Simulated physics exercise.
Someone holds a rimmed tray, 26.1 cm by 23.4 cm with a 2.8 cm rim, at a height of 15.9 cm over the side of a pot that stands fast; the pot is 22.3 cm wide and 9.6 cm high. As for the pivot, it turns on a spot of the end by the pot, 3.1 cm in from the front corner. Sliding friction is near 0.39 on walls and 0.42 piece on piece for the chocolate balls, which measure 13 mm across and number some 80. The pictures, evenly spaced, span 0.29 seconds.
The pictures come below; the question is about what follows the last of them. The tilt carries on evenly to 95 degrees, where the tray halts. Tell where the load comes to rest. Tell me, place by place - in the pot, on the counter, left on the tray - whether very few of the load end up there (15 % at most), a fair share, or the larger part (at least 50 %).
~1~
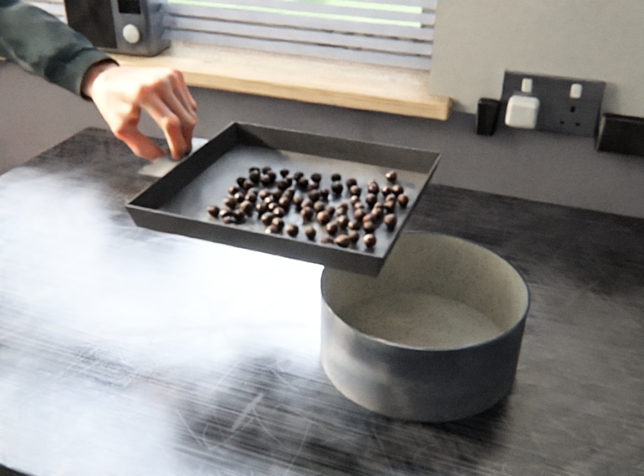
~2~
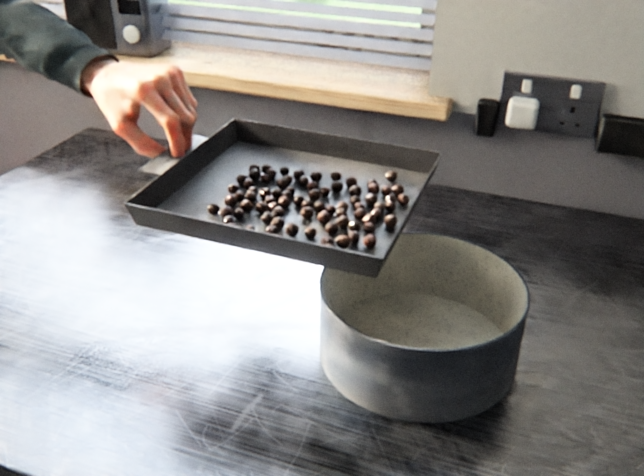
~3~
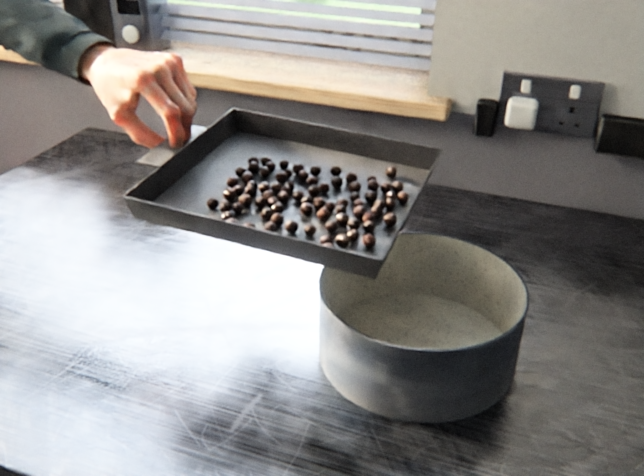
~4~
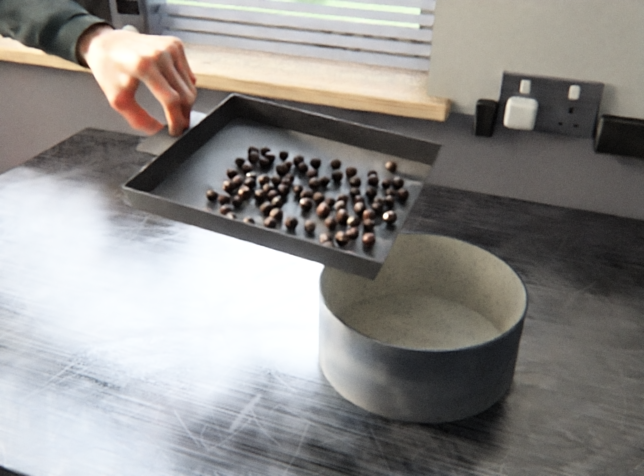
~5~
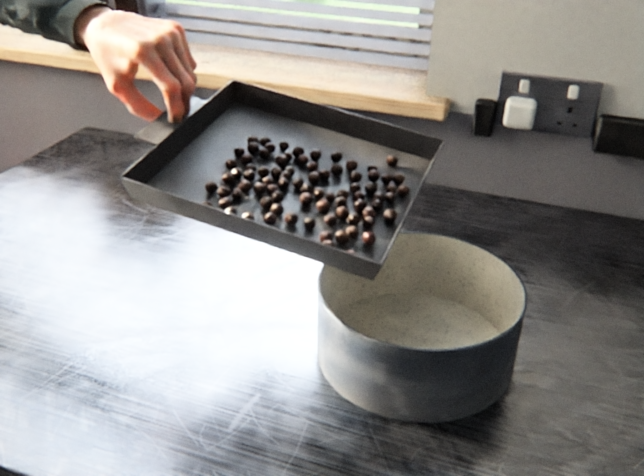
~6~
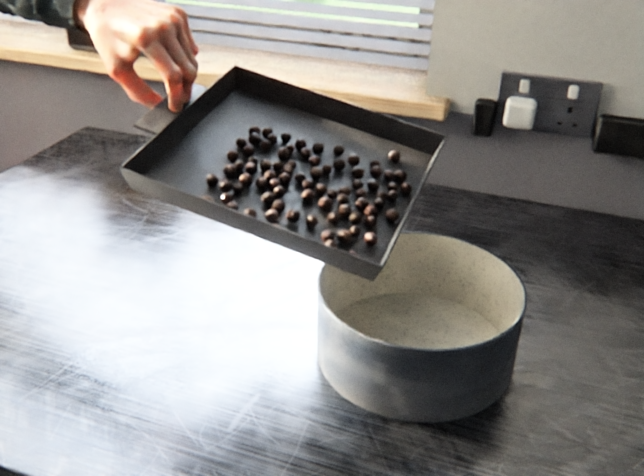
Pot - a fair share, counter - the larger part, tray - very few.
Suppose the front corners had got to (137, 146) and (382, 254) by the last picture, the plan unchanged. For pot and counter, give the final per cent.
In the pot: 85 per cent; on the counter: 15 per cent.
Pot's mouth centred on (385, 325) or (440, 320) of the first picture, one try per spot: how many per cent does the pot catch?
I'd say close to 100 percent for the first spot and 100 percent for the second.
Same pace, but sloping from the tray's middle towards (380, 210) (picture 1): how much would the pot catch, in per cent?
Estimate: Near 95 per cent.
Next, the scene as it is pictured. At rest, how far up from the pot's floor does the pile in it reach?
My guess is around 1.5 centimetres.
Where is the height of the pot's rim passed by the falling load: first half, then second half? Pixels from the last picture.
I'd mark about (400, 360) for the first half, then (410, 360) for the second.
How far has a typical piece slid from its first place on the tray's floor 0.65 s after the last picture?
Around 7 centimetres.
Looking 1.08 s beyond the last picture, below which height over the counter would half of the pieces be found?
Height: Around 22 cm.
Then, 0.65 s after the last picture, tilt 52 degrees; the tray holds 100 %, the pot 0 %.
Then, 1.08 s after the last picture, tilt 77 degrees; the tray holds 100 %, the pot 0 %.
Then, 1.59 s after the last picture, tilt 95 degrees; the tray holds 10 %, the pot 30 %.
In the end, pot 35 %, counter 65 %, tray 0 %.
